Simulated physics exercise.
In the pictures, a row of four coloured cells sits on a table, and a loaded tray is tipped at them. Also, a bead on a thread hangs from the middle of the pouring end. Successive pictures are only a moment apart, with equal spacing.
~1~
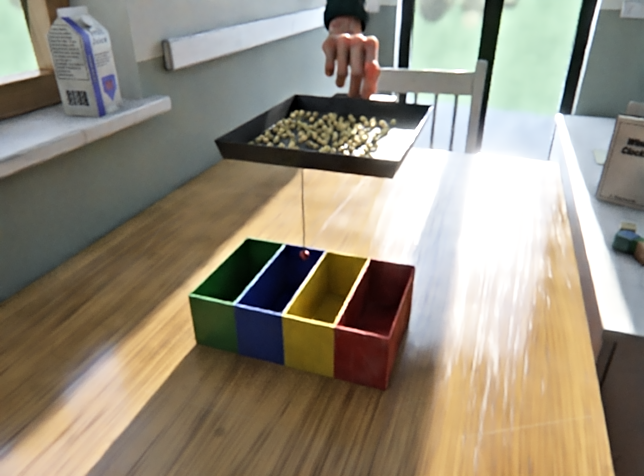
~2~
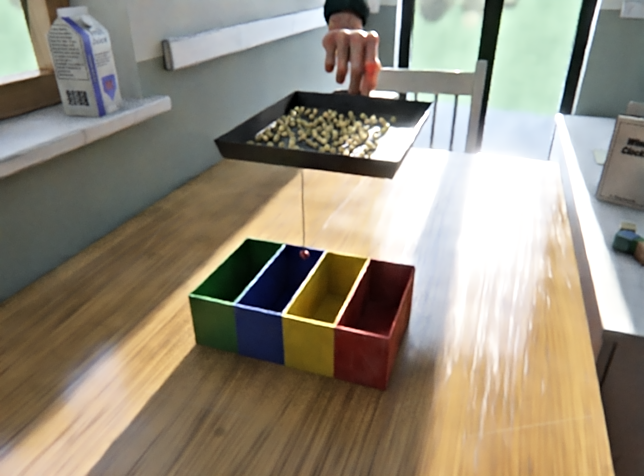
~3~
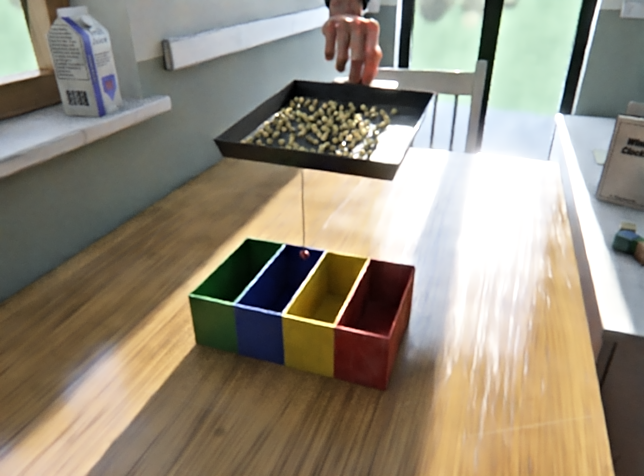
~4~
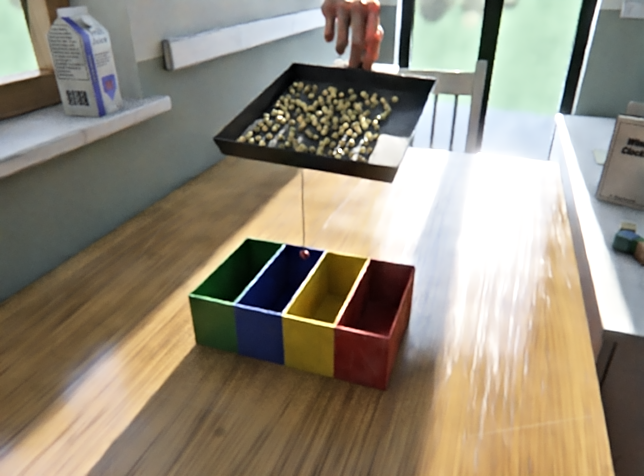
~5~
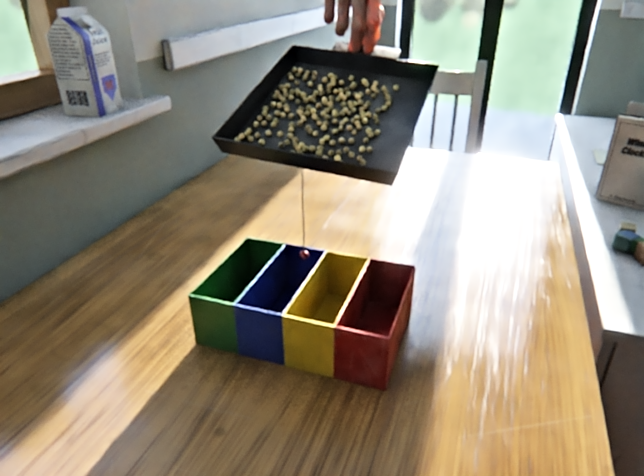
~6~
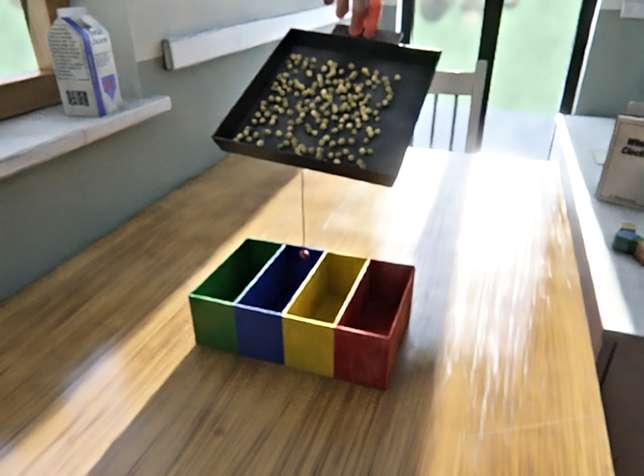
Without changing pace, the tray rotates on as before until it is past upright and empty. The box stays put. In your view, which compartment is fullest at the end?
Fullest: The red compartment.
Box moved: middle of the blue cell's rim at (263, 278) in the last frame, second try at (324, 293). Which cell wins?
The cell in red first, yellow second.
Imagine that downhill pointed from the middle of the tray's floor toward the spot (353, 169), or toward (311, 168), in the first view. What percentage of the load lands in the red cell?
That comes to 90 per cent the first time and 20 per cent the second.
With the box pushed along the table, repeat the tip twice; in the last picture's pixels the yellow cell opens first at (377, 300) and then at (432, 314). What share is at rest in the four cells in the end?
Close to 100 %, followed by close to 90 %.
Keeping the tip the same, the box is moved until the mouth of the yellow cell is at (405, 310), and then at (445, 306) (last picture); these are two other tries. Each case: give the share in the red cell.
Trial 1 0%, trial 2 0%.
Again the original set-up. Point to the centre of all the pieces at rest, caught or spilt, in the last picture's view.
(357, 345).
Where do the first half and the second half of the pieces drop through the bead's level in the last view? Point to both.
Near (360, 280) to start, and near (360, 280) afterwards.
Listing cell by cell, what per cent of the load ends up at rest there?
Final shares - green cell 0 percent, blue cell 10 percent, yellow cell 30 percent, red cell 60 percent.
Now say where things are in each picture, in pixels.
The first frame shows corners of the pouring end at (221, 139) and (394, 158), level; middle of the load at (324, 135), soya beans; bead on its thread at (304, 255); green cell at (214, 319); blue cell at (260, 330); yellow cell at (309, 341); red cell at (361, 353).
The second frame shows corners of the pouring end at (221, 139) and (394, 159), level; middle of the load at (324, 134).
The third frame shows corners of the pouring end at (221, 138) and (394, 161), tipped barely, lowest at the right corner; middle of the load at (324, 128).
The fourth frame shows corners of the pouring end at (220, 136) and (394, 165), tipped a little, lowest at the right corner; middle of the load at (323, 121).
The fifth frame shows corners of the pouring end at (219, 135) and (393, 168), tipped clearly, lowest at the right corner; middle of the load at (323, 113).
The sixth frame shows corners of the pouring end at (218, 134) and (393, 172), tipped clearly, lowest at the right corner; middle of the load at (323, 109), nearly all on the move; green cell at (214, 319); blue cell at (260, 330); yellow cell at (309, 341); red cell at (361, 353).
Soon, tray tipped steeply; most on the tray; a small part falling or outside the box.
A while on, tray tipped past a quarter turn; about a third on the tray; about a quarter in the red cell; a small part in the yellow cell; a stray few in the blue cell; about a quarter falling or outside the box.
Towards the end, tray tipped past a quarter turn; about half in the red cell; about a third in the yellow cell; a small part in the blue cell; a stray few falling or outside the box.
Finally, tray tipped past a quarter turn; about half in the red cell; about a third in the yellow cell; a small part in the blue cell; none in the green cell; a stray few outside the box.
